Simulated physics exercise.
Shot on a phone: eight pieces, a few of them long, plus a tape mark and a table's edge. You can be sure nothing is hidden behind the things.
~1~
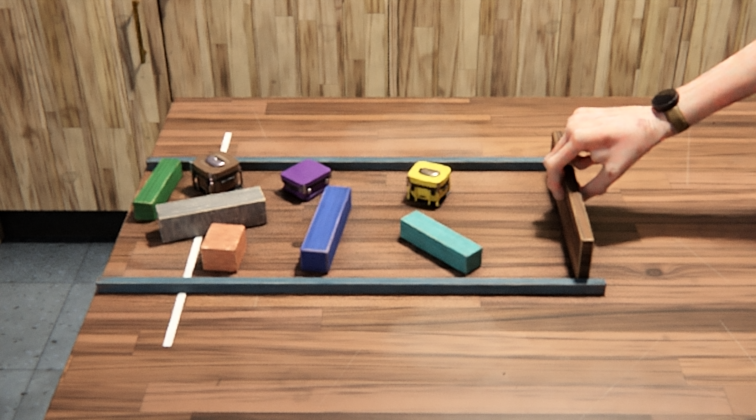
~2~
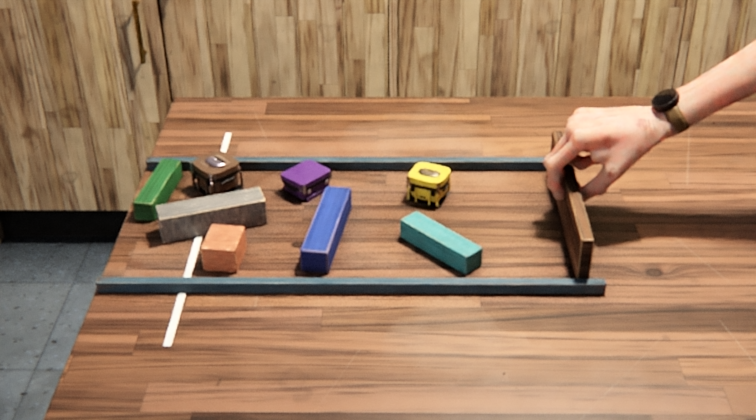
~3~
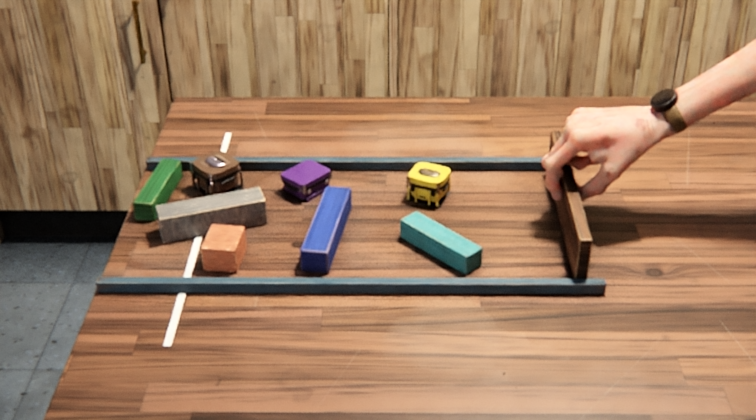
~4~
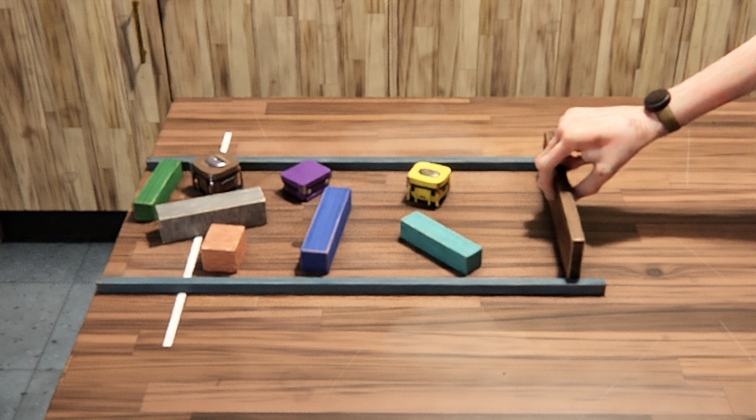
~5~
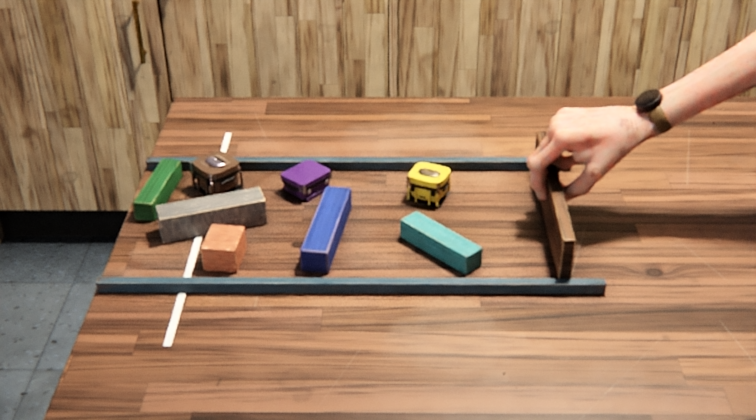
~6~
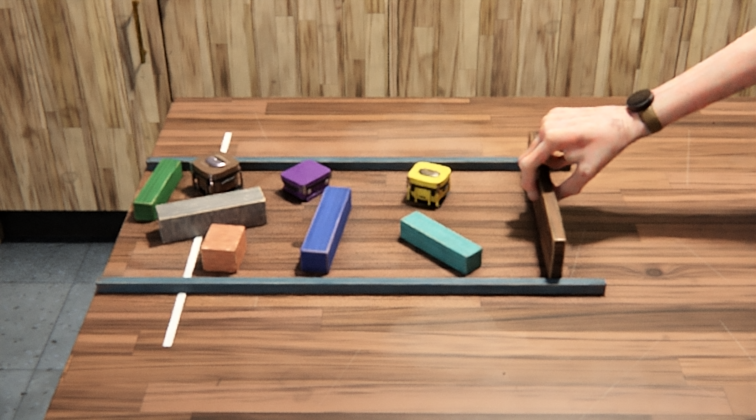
The clip opens on a wooden table where a hand wearing a dark watch grips an upright board at the right of two rails, with colourful blocks and small cases between them. The board stays nearly still at first, then the hand slides it slightly left, while the blocks and cases remain unmoved.
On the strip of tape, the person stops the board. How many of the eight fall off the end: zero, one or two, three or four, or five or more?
Honestly, barely any fall - one or two of them.
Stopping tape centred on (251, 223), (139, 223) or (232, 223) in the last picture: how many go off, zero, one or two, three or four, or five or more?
In turn: None at all; at least five; no fall at all.
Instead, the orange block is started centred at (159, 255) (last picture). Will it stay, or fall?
It simply keeps its place on top.
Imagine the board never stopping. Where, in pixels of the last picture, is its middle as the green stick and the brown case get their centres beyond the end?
For the green stick, about (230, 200); for the brown case, about (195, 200).
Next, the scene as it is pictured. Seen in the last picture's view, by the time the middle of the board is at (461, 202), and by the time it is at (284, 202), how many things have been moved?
First 1 and then 6.
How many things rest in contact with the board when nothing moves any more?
Number in contact with it: 3.
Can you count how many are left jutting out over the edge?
2 overhanging.
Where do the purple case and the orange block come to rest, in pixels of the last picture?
The purple case settles near (196, 171); as for the orange block, near (118, 251).
Soon after, none off yet; green stick at rest near (158, 189); brown case at rest near (217, 175); grey bar at rest near (212, 215).
At rest, the number that fall off is one or two; fallen, grey bar and green stick.
